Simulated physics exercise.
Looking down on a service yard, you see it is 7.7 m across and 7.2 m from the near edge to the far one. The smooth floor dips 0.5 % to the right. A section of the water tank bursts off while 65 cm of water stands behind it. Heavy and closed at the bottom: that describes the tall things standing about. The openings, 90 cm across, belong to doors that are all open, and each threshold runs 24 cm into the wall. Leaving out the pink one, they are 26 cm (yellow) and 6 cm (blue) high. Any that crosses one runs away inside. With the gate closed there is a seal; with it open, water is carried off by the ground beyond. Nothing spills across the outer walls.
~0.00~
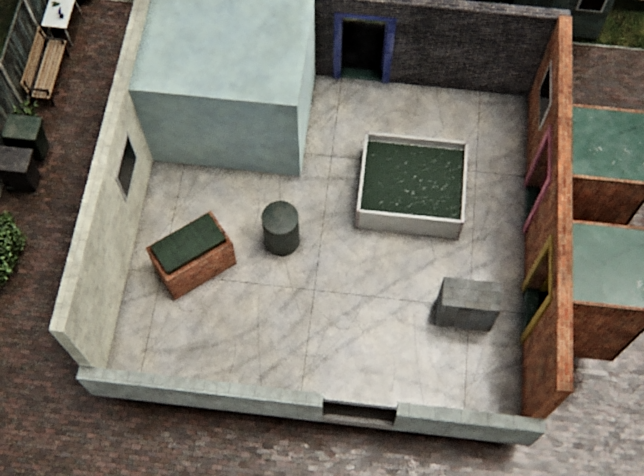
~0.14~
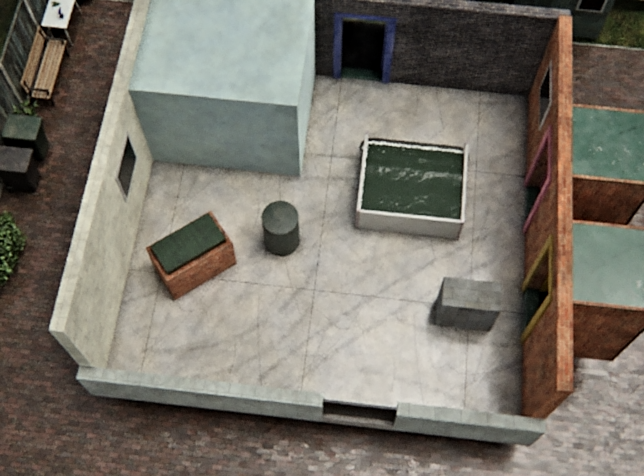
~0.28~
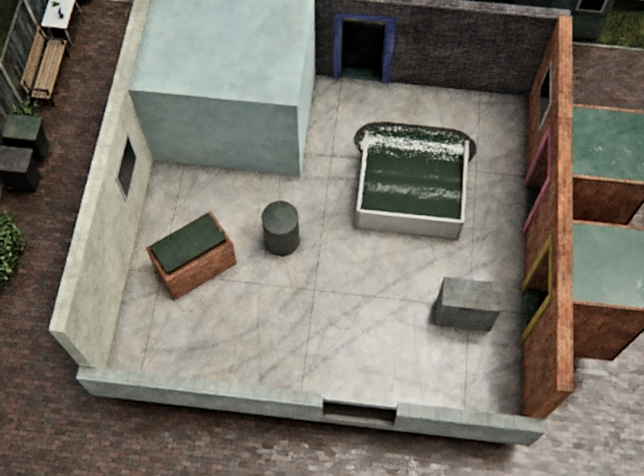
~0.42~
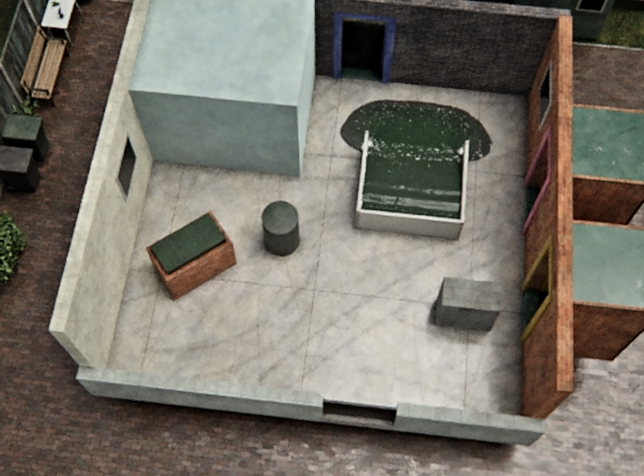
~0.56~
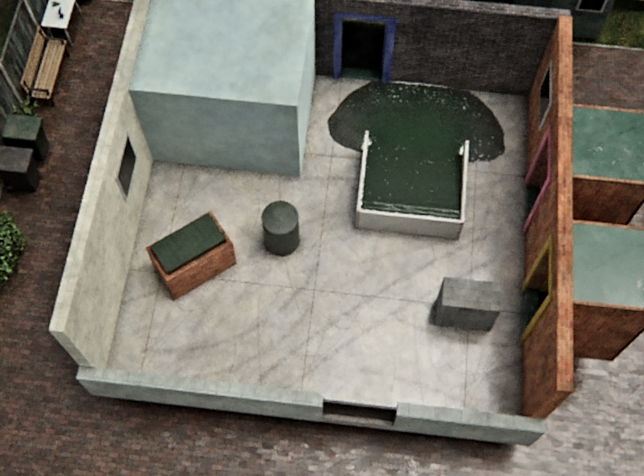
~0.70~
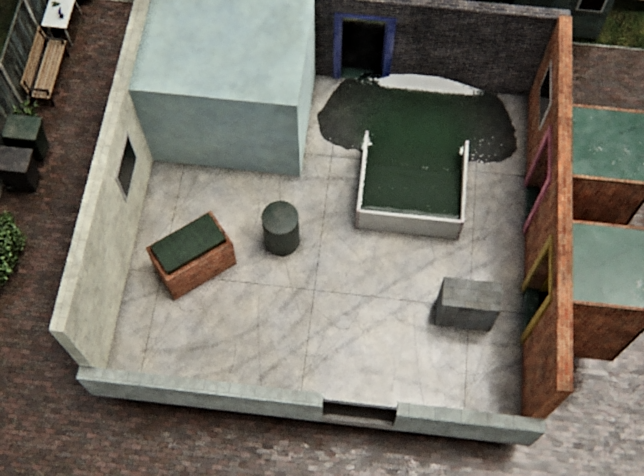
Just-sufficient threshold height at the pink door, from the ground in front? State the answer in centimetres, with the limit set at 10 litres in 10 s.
At least 5 cm or so.
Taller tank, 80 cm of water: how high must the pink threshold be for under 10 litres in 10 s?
About 6.5 cm.
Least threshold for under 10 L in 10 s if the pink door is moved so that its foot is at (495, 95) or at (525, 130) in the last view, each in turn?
Around 27 and 29 cm respectively.
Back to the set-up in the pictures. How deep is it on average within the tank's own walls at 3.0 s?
About 11 centimetres.
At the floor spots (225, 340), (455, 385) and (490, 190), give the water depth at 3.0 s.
Roughly 0, then 0, then 5 cm.
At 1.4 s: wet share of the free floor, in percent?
About 15 per cent.
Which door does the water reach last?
I'd go with the yellow door.
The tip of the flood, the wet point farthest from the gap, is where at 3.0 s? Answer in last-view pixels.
The tip of the flood lies near (518, 280).
After 1.4 s water covers 15 % of the floor, deepest (44 cm) near (422, 92); it has not reached the pink door.
After 3.0 s water covers 30 % of the floor, deepest (30 cm) near (523, 102); 7 cm at the pink door, 0 litres in over its 9 cm threshold.
After 10.0 s water covers 80 % of the floor, deepest (8 cm) near (373, 239); 4 cm at the pink door, 0 litres in over its 9 cm threshold.
At the pink door as built, the water arrived by 2.4 s and peaked near 8 cm at 4.0 s.
With a threshold of 4.5 cm, 16 litres would have come in within the 10 s; with 6 cm, 6 litres. So under 10 litres takes about 5 cm.
